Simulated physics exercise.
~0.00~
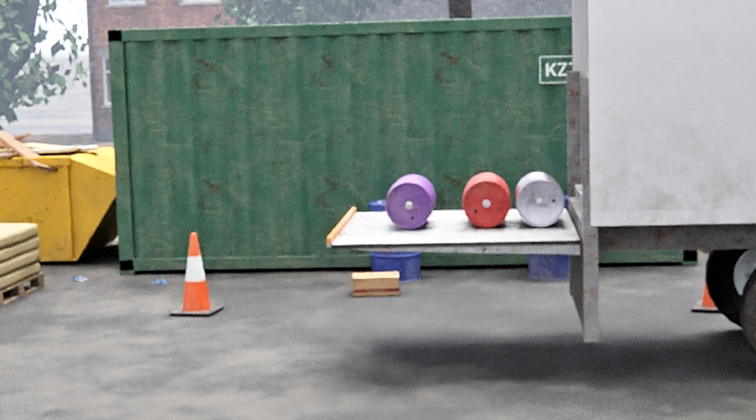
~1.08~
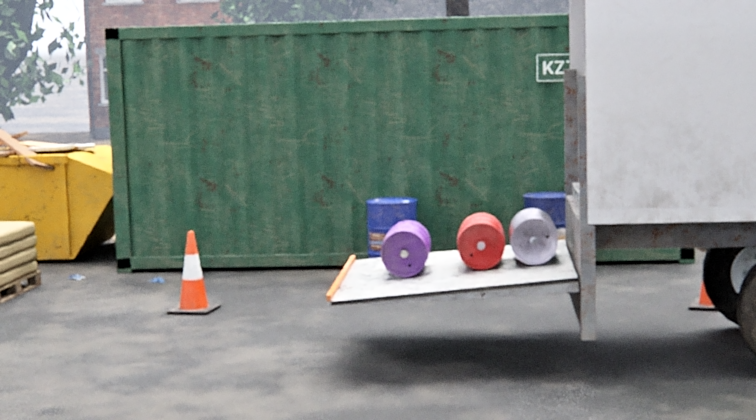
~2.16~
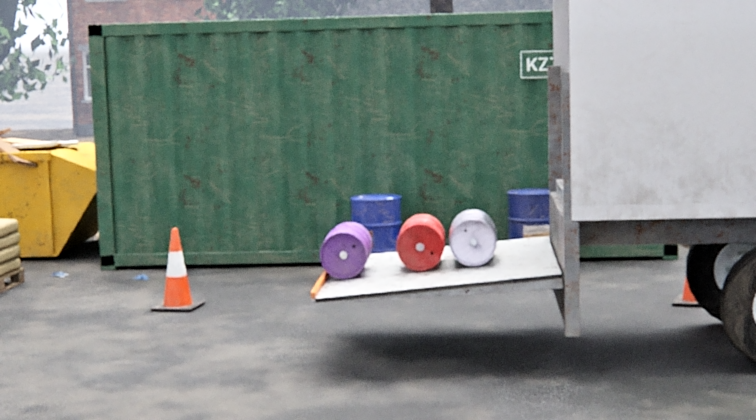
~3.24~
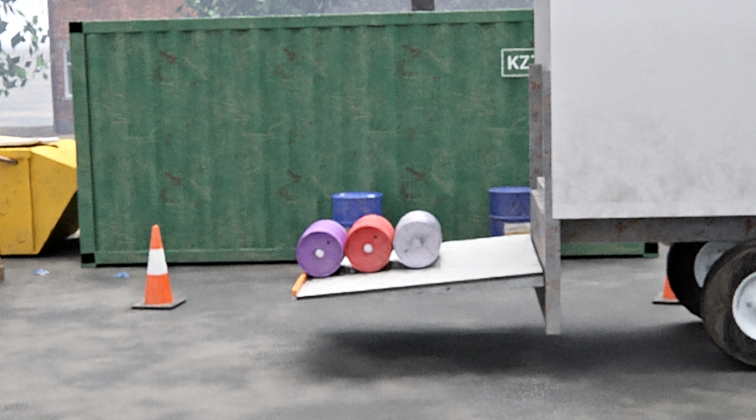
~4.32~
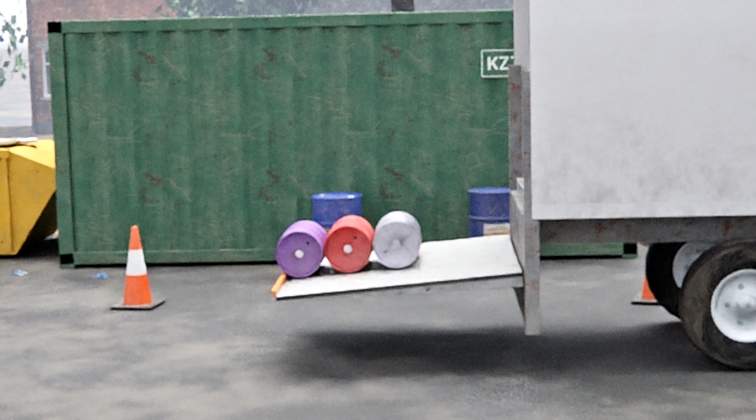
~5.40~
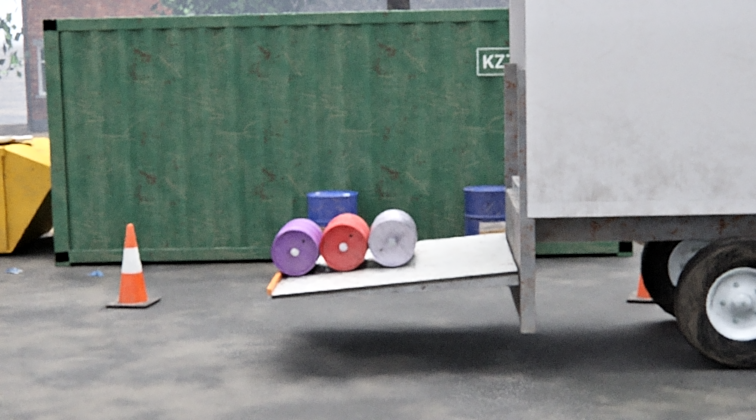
A pale lorry's lift platform juts out to the left at the right of a paved yard, seen from the side, with purple, red and whitish kegs lying end-on in a row. Behind stand a green container and blue barrels, with a yellow skip and an orange-and-white cone to the left. The platform lowers slightly and tips down towards its outer edge. The kegs roll left, purple leading, until it halts by the orange stop. Red closes up behind it, followed by the whitish one, as the view pans right. All three rest bunched together on the sloping platform, none going over.
